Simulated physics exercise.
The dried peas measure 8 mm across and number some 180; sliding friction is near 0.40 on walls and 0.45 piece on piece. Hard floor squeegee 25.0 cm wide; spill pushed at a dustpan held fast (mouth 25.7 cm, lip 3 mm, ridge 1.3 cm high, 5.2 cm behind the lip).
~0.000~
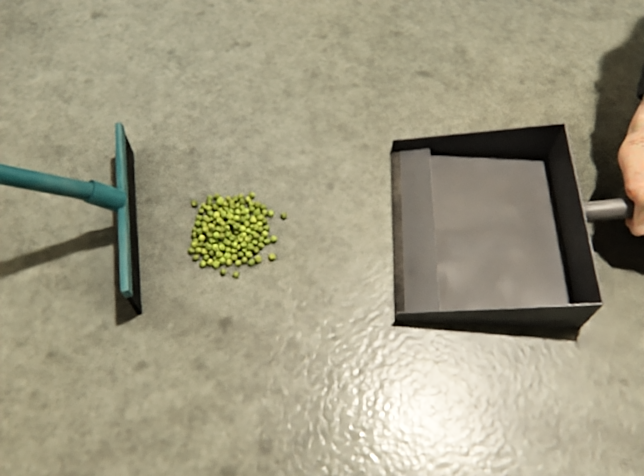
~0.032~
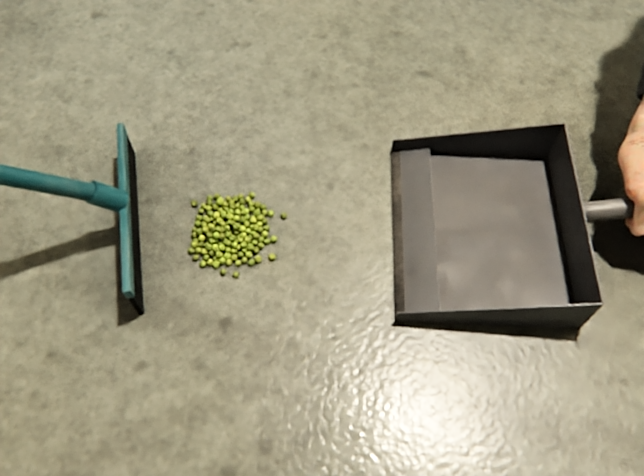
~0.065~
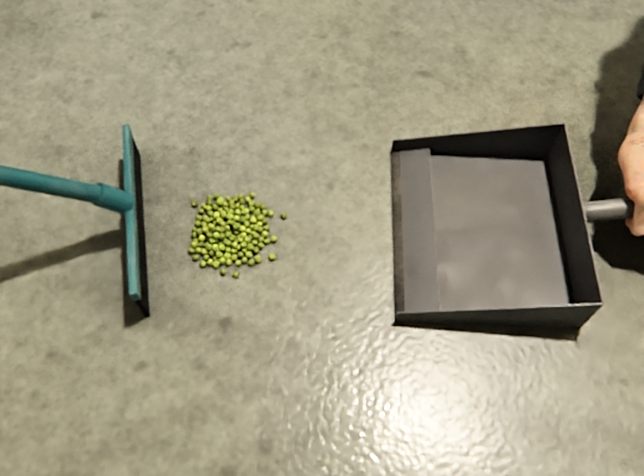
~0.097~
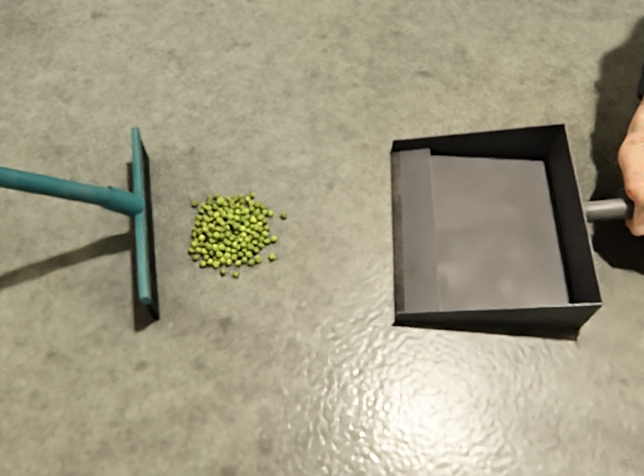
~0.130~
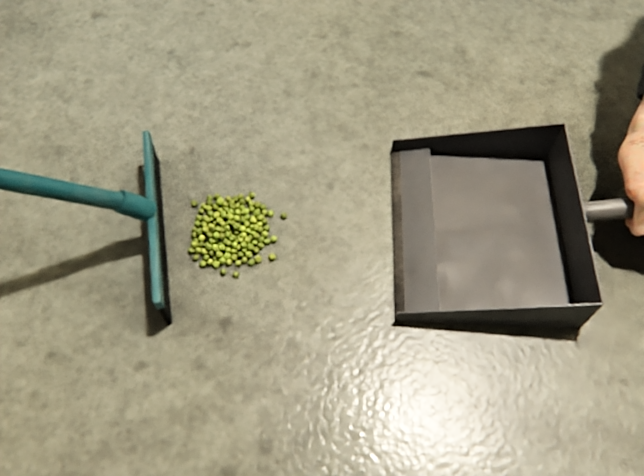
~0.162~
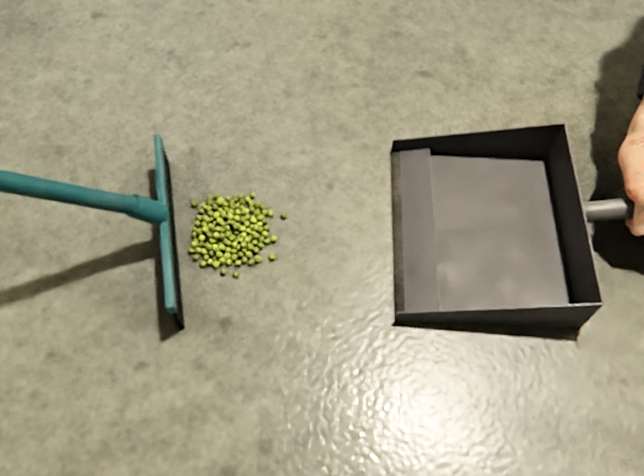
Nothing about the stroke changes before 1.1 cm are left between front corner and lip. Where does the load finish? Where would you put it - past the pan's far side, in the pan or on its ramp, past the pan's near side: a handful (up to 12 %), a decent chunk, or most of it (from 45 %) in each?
I'd say far side: A handful, pan: A handful, near side: A handful.
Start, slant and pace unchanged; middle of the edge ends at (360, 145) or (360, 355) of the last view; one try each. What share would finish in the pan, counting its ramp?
Roughly 20 per cent for the first try and 0 per cent for the second.
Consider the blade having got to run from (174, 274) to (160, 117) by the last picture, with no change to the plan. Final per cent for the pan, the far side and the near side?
Per cent by place - pan 20, far side 25, near side 0.
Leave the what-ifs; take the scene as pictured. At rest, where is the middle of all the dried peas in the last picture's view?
Est. centre at rest: (374, 236) px.
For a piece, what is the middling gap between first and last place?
I'd say near 18 cm.
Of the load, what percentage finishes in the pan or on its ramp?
Around 0 in a hundred.
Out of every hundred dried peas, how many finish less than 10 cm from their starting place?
About 5 percent.
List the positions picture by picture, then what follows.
In the first frame, blade from (127, 292) to (121, 130), moved 0.0 cm, 0 of the pieces shifted so far; middle of the pieces at (234, 231); pan at (493, 233).
In the second frame, blade from (129, 293) to (122, 131), moved 0.3 cm, 0 of the pieces shifted so far; middle of the pieces at (234, 231).
In the third frame, blade from (136, 295) to (128, 133), moved 1.1 cm, 0 of the pieces shifted so far; middle of the pieces at (234, 231).
In the fourth frame, blade from (146, 299) to (137, 135), moved 2.4 cm, 0 of the pieces shifted so far; middle of the pieces at (234, 231).
In the fifth frame, blade from (159, 304) to (148, 139), moved 4.1 cm, 0 of the pieces shifted so far; middle of the pieces at (234, 231).
In the sixth frame, blade from (172, 308) to (159, 142), moved 5.7 cm, 0 of the pieces shifted so far; middle of the pieces at (234, 231); pan at (493, 233). The blade's pace is about 0.51 m/s, heading 18 degrees towards the viewer's side.
After 0.41 s, middle of the blade 16 cm from the lip; 0 % over the lip, far side 0 %, near side 0 %.
Then, at 0.57 s, middle of the blade 9 cm from the lip; 0 % over the lip, far side 0 %, near side 0 %.
After 0.86 s, middle of the blade 4 cm from the lip; 0 % over the lip, far side 0 %, near side 5 %.
In the end, at 1.4 s, far side 0 %, pan 0 %, near side 5 %, in front of the lip or behind the blade 95 %.
